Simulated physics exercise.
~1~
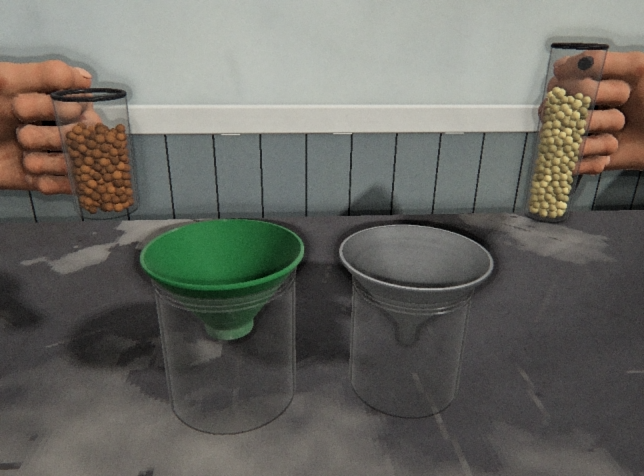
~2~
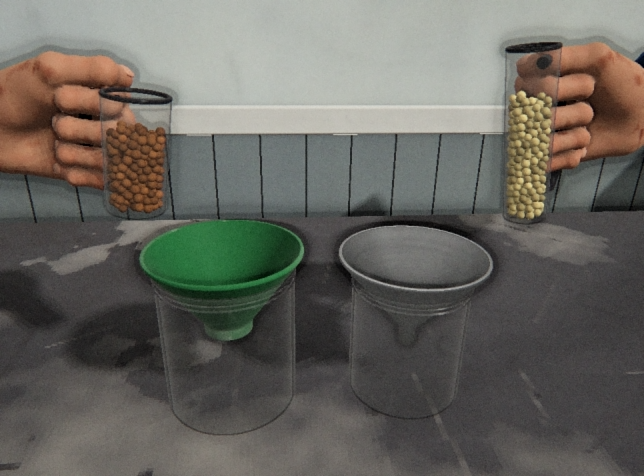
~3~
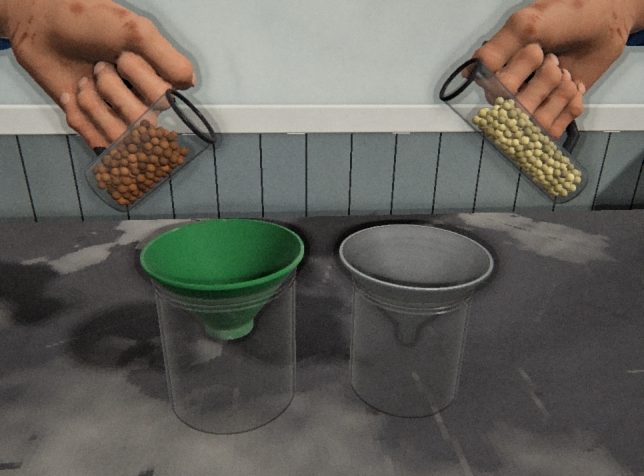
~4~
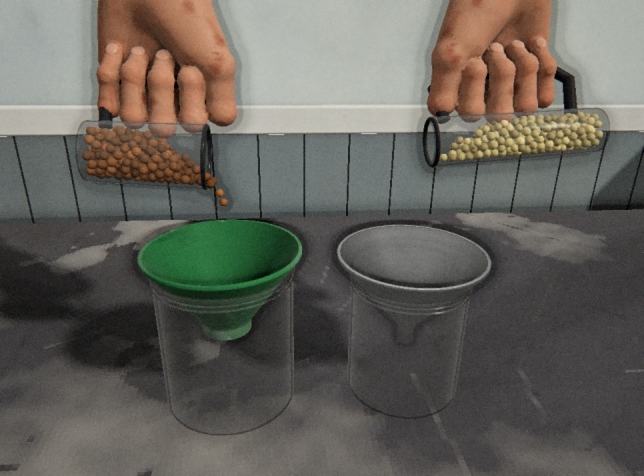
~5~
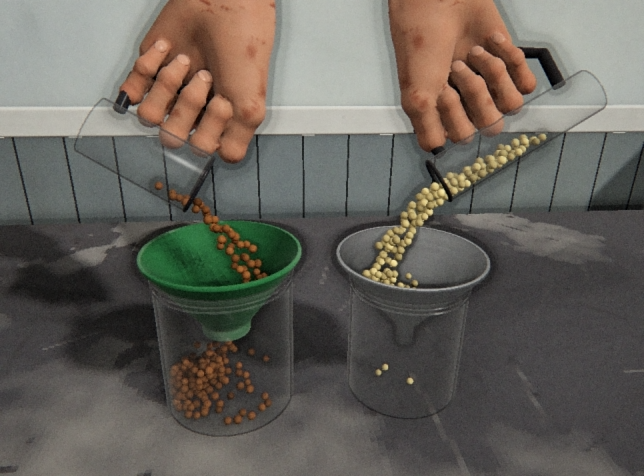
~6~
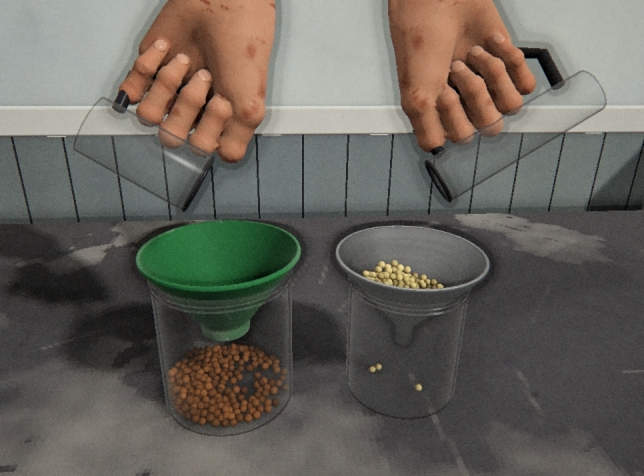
Two hands brought clear cups of small balls inward and tipped them over two funnels set in jars. The brown balls all dropped through the green funnel on the left, while most of the pale ones stayed stuck in the gray funnel.
